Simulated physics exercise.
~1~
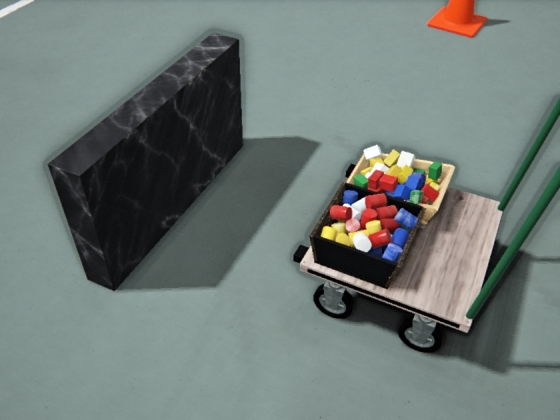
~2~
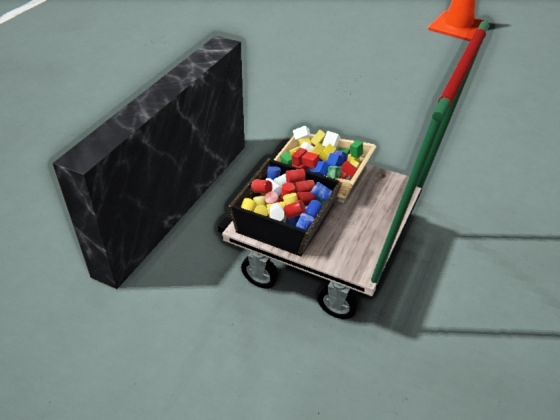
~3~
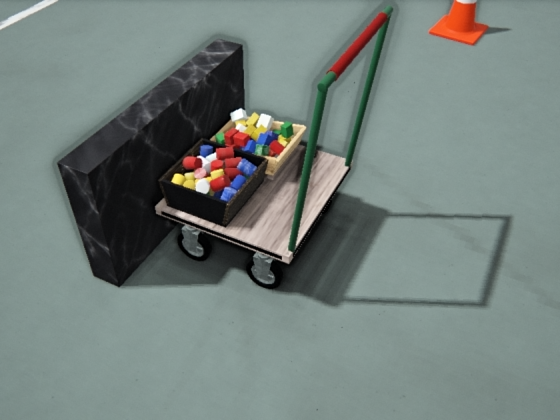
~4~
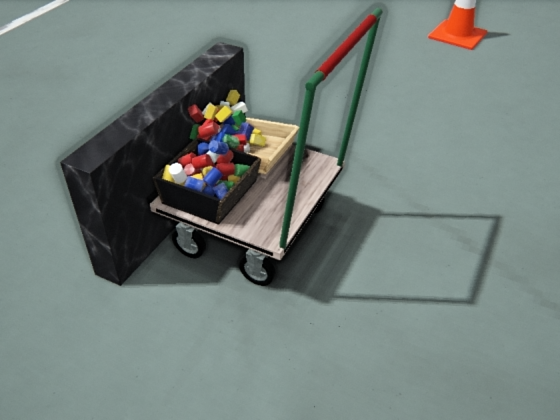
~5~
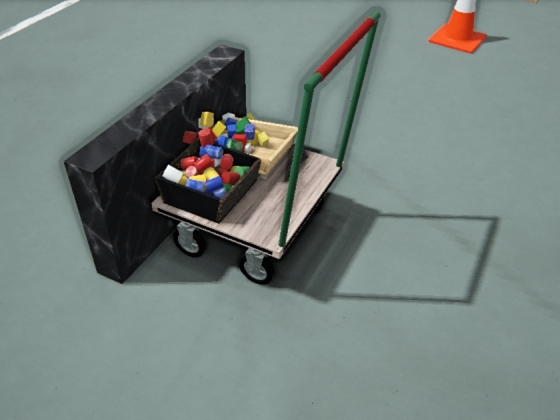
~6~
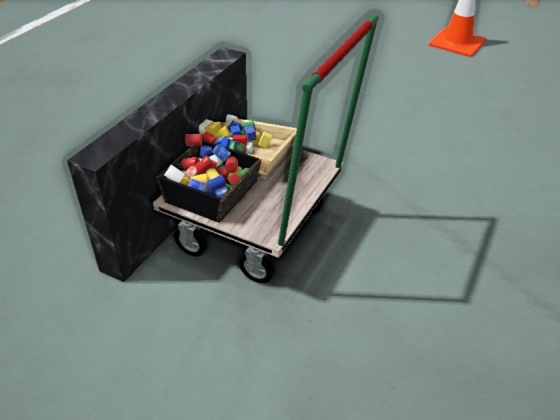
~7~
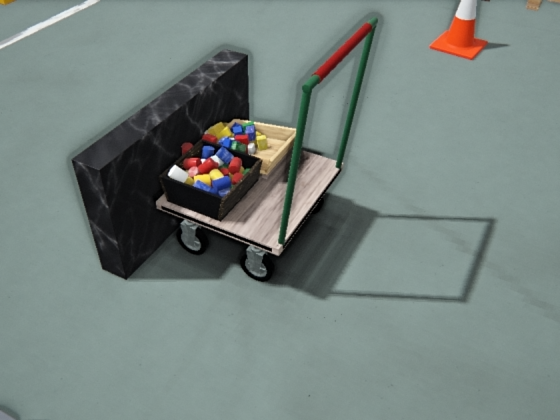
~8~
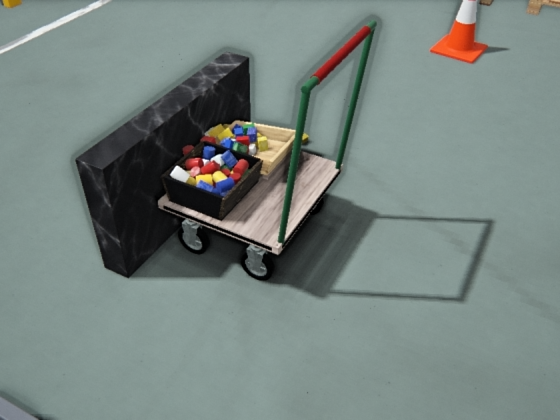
On a grey-green floor, a trolley stops against a black wall, jolting colourful pieces forward.
